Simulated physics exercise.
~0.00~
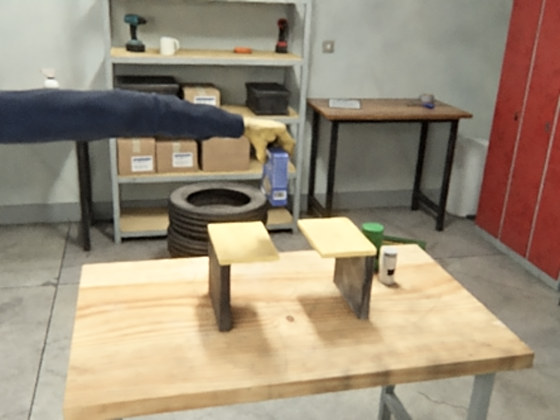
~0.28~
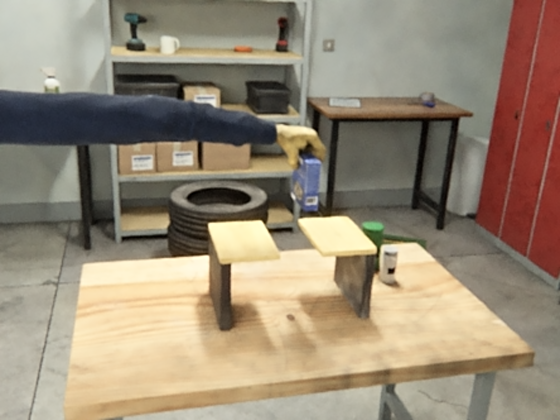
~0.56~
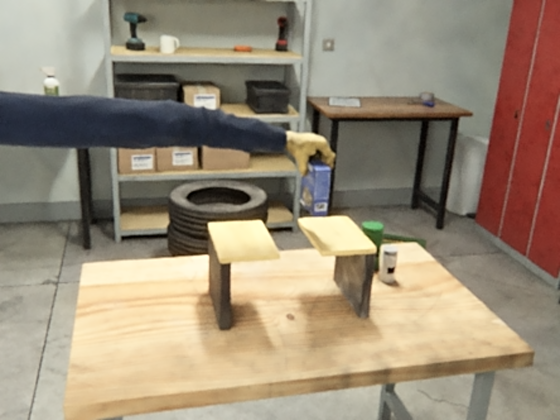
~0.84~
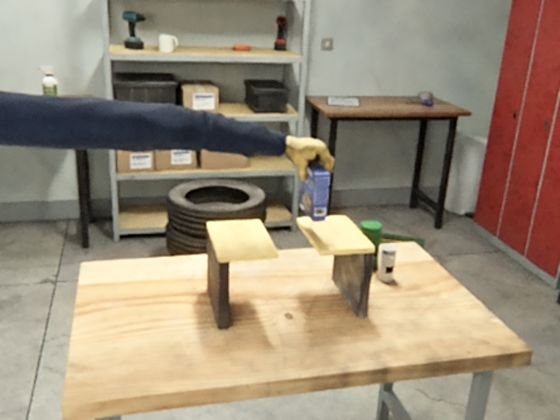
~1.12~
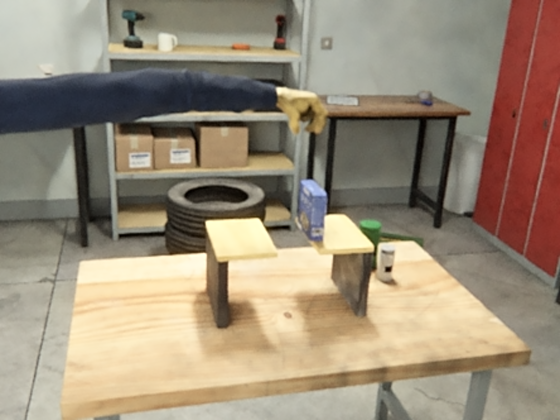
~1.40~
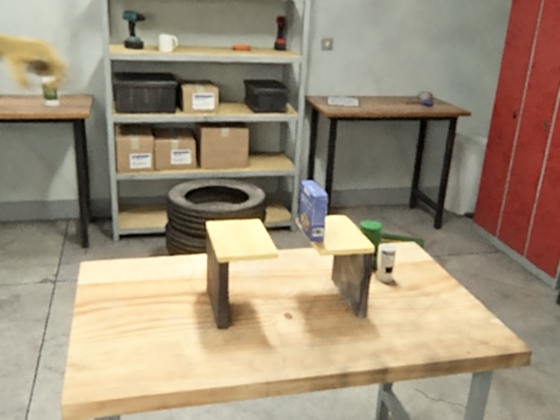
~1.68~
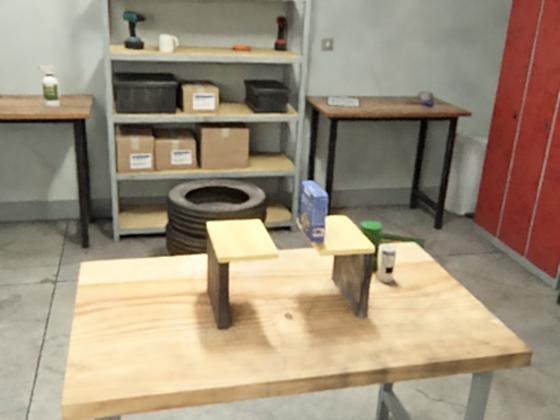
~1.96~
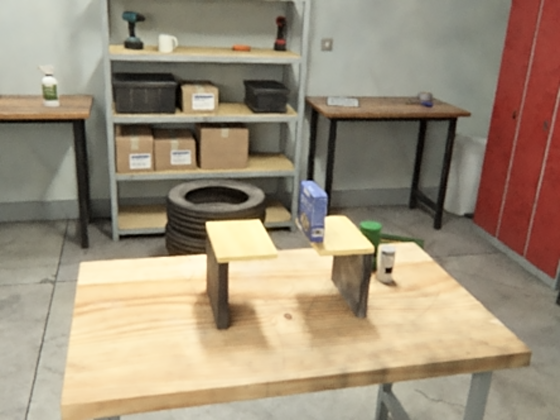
A gloved hand on a dark-sleeved arm reaches in from the left, holding a blue packet upright above two yellow-topped ledges on a wooden table in a workshop. The slightly swaying view looks down a little on the table, with shelves, boxes and stacked tyres behind and red lockers at right. A white shaker and a green jar stand beside the right ledge. The hand carries the packet right, then lowers it towards the gap's right side. It lets go and withdraws to the left. The packet stays upright, resting at the right ledge, while the shaker and jar remain in place.
